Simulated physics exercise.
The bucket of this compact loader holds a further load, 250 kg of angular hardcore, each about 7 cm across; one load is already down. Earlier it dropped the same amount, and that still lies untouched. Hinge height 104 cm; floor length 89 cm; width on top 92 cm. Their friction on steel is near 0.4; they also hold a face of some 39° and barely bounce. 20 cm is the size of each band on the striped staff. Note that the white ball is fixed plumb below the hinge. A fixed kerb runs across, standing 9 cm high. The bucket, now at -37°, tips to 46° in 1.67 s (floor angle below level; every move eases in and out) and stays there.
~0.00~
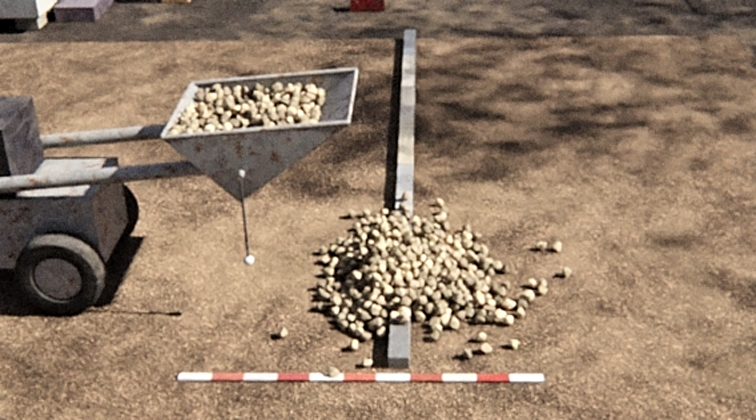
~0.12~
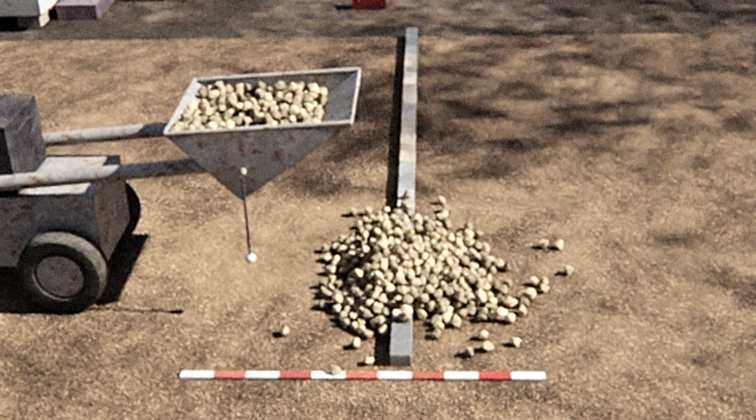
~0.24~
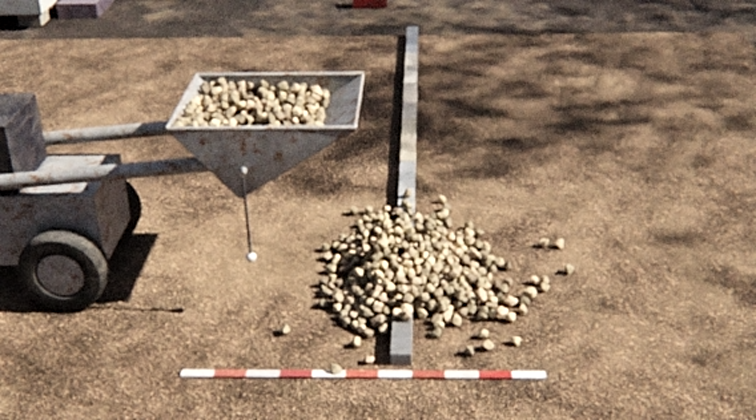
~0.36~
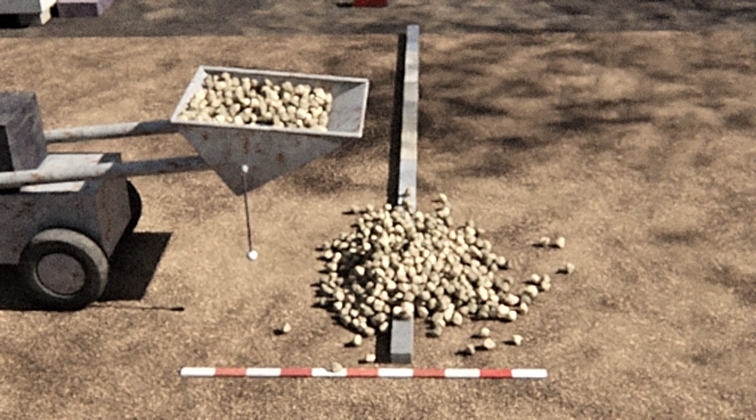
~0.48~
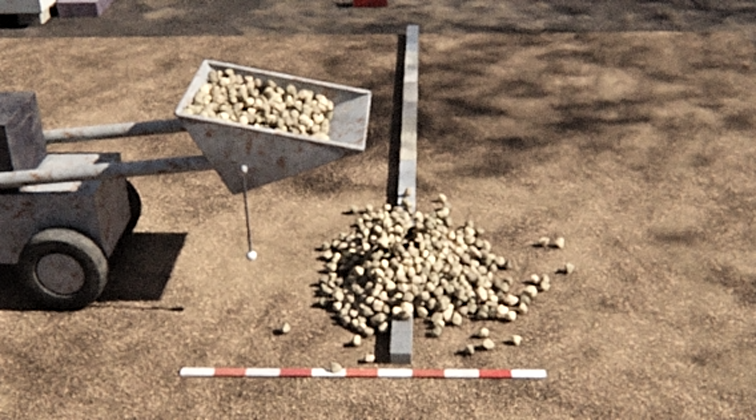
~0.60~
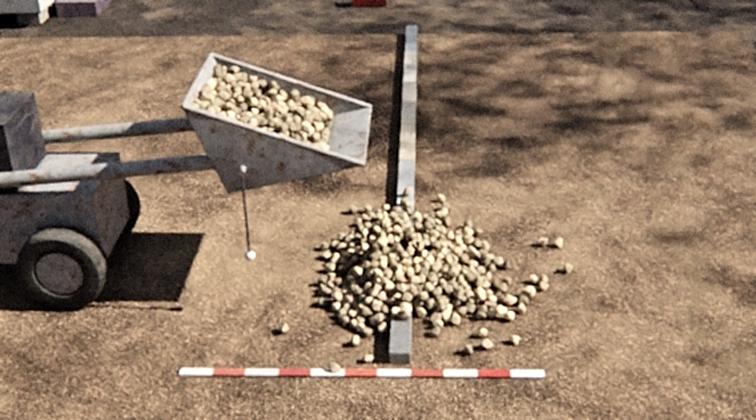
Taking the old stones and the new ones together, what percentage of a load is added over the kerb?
About 6 per cent.
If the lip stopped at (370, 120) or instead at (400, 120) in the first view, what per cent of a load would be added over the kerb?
Around 20 and 55 percent respectively.
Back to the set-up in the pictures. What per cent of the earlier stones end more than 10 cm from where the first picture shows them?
About 5 %.
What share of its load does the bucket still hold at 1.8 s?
It holds some 35 per cent.
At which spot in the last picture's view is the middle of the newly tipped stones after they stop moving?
The middle lies near (348, 254) in the last picture.
After 1.2 s the floor is at 33°; in per cent of one load, 100 in the bucket, 57 on this side of the kerb, 43 over the kerb; the foremost stones are at (543, 273).
After 1.8 s the floor is at 46°; in per cent of one load, 33 in the bucket, 124 on this side of the kerb, 43 over the kerb; the foremost stones are at (543, 273).
After 2.1 s the floor is at 46°; in per cent of one load, 2 in the bucket, 151 on this side of the kerb, 48 over the kerb; the foremost stones are at (543, 273).
After 4.6 s the floor is at 46°; in per cent of one load, 0 in the bucket, 151 on this side of the kerb, 49 over the kerb; the foremost stones are at (545, 274). Net gain over the kerb, 6.
